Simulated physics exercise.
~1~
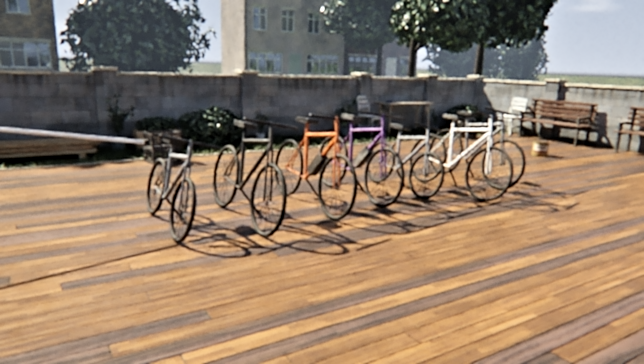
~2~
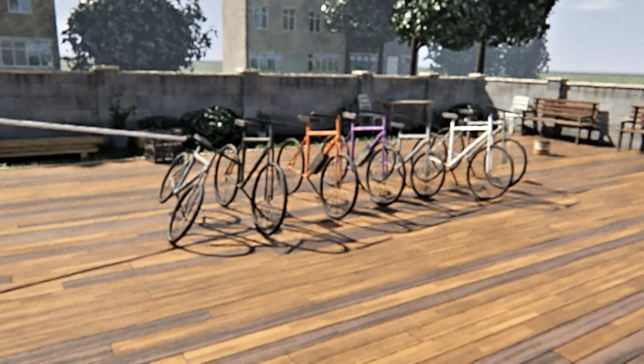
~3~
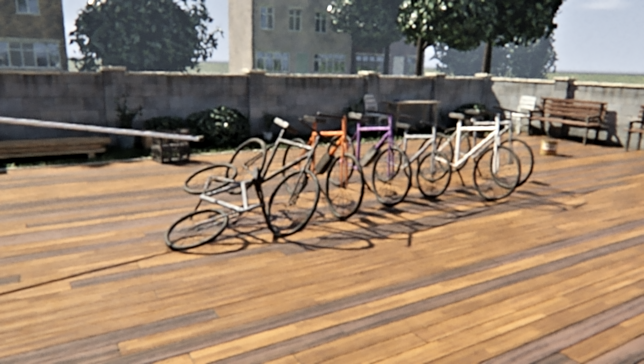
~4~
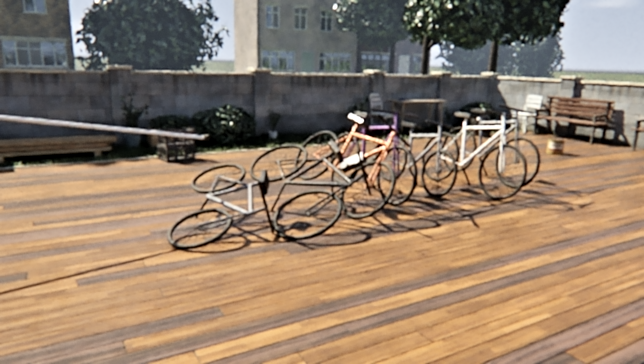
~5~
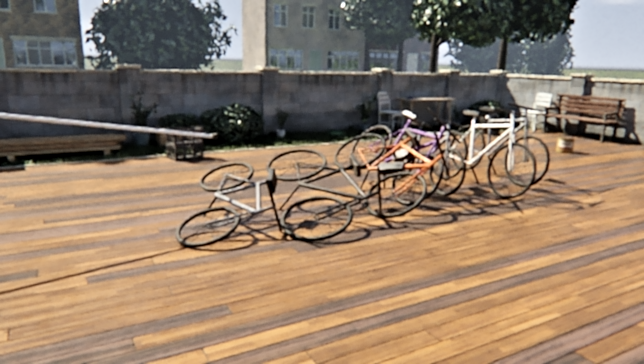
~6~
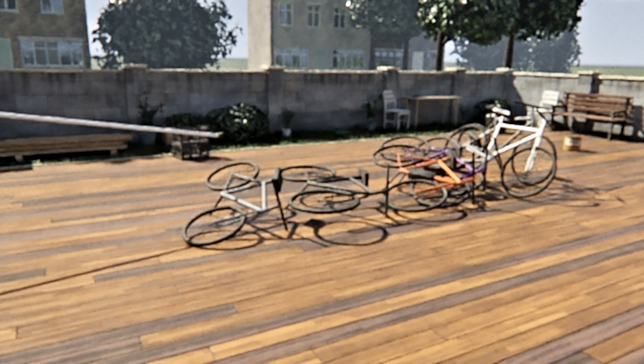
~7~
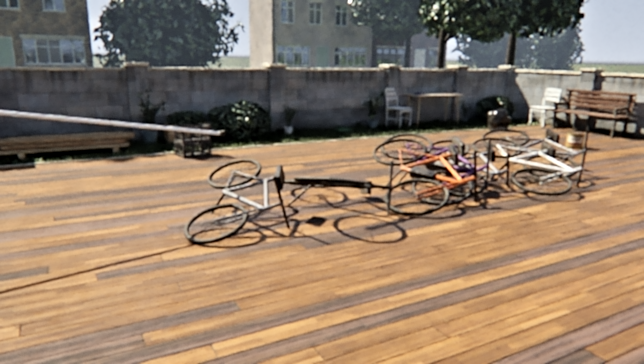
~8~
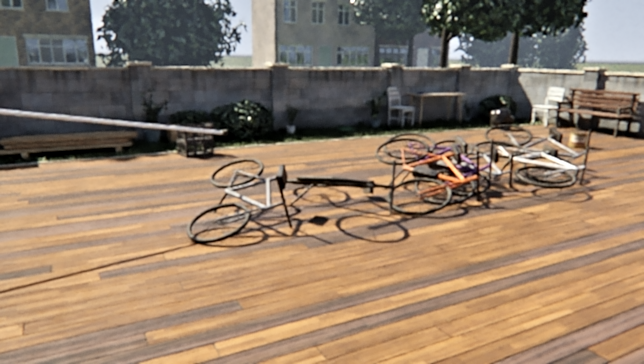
At first, seven bicycles stand in a row on a sunlit wooden deck, with a low wall, benches and trees behind them, while a long pole reaches in from the left. The pole pushes the nearest bicycle, which tips to the right and drops against its dark neighbor. That one topples too, and the fall passes to the orange bicycle and then the purple one. The lean travels on down the row until the white bicycle at the far end goes over. The pole stays back, and all seven lie still in an overlapping line, none left standing.
